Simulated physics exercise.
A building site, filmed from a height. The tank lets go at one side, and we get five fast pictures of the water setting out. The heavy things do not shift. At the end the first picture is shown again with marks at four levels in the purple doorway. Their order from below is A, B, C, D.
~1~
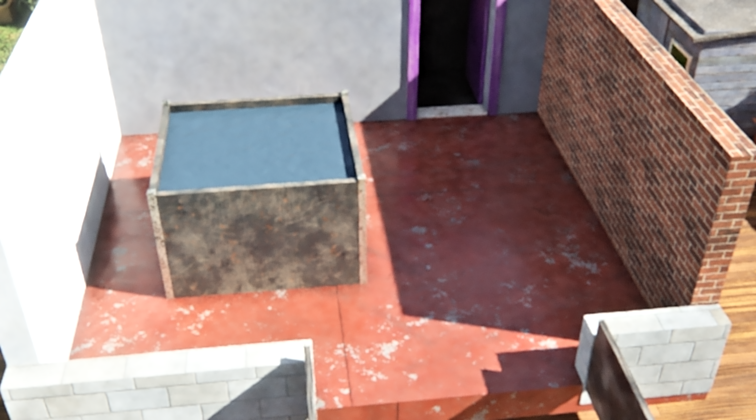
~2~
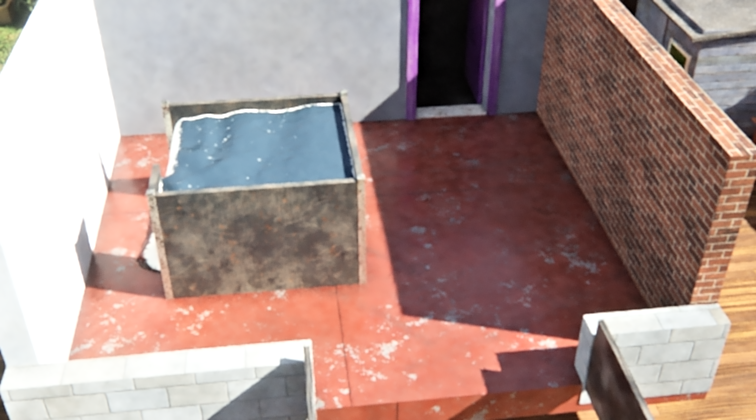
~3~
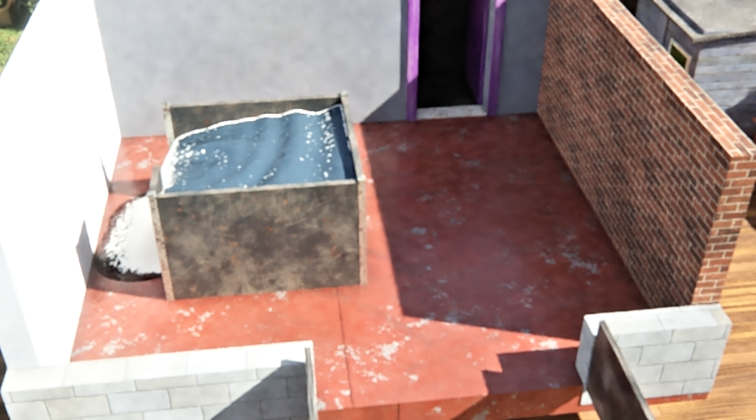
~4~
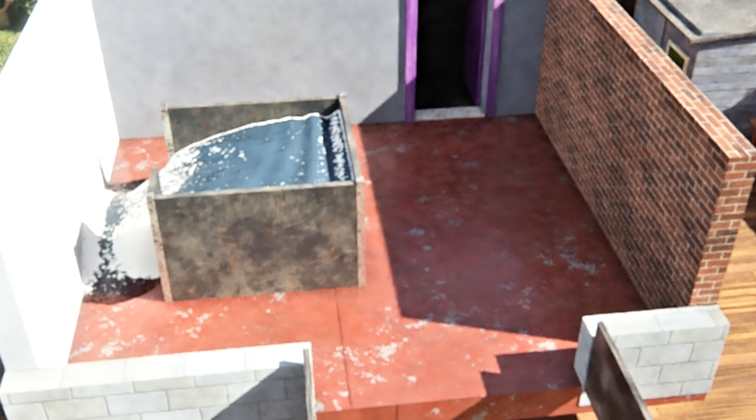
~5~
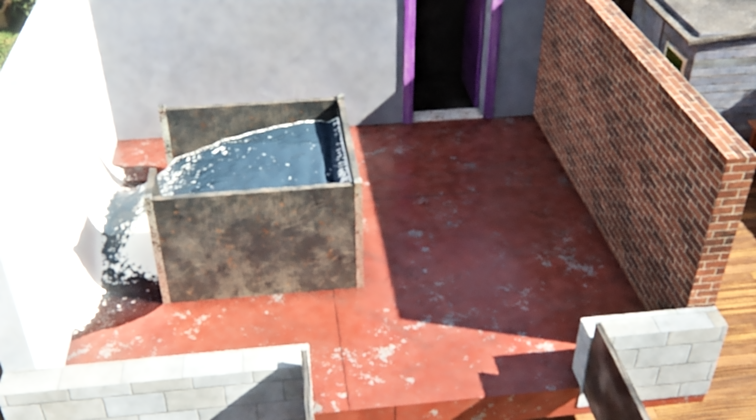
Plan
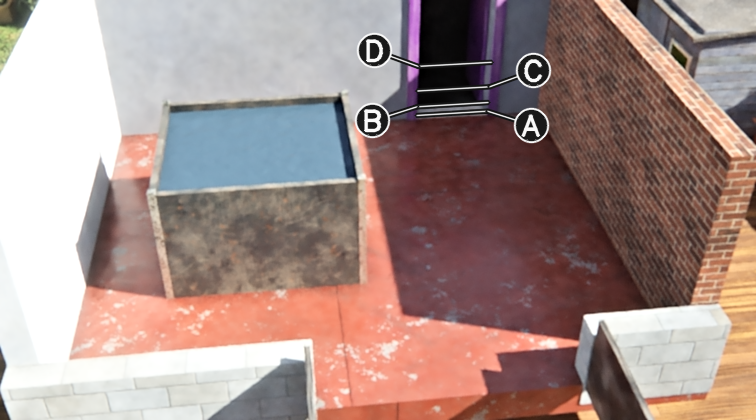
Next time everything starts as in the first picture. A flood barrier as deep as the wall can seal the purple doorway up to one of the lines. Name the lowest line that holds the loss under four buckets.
That is mark B.
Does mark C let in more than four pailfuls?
No, not at all.
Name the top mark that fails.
It is A.
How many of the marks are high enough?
Three of the four.
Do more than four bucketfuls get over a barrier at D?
No, not at all.
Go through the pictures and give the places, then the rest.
Water in the tank at rest, its middle at (258, 147); foot of the purple doorway at (452, 117); open gate at (450, 323), in the first frame.
In the second frame, 2 % of the ground under water, visible out to (153, 266).
In the third frame, 5 % of the ground under water, visible out to (110, 271).
In the fourth frame, 7 % of the ground under water, visible out to (83, 293).
In the fifth frame, 10 % of the ground under water, visible out to (73, 330).
In white, A at (452, 113); B at (452, 104); C at (453, 88); D at (455, 64); from the bottom up A, B, C, D.
For mark A, some 20 bucketfuls get in.
For mark B, a splash gets over, under a bucket.
For mark C, nothing gets over.
For mark D, nothing gets over.
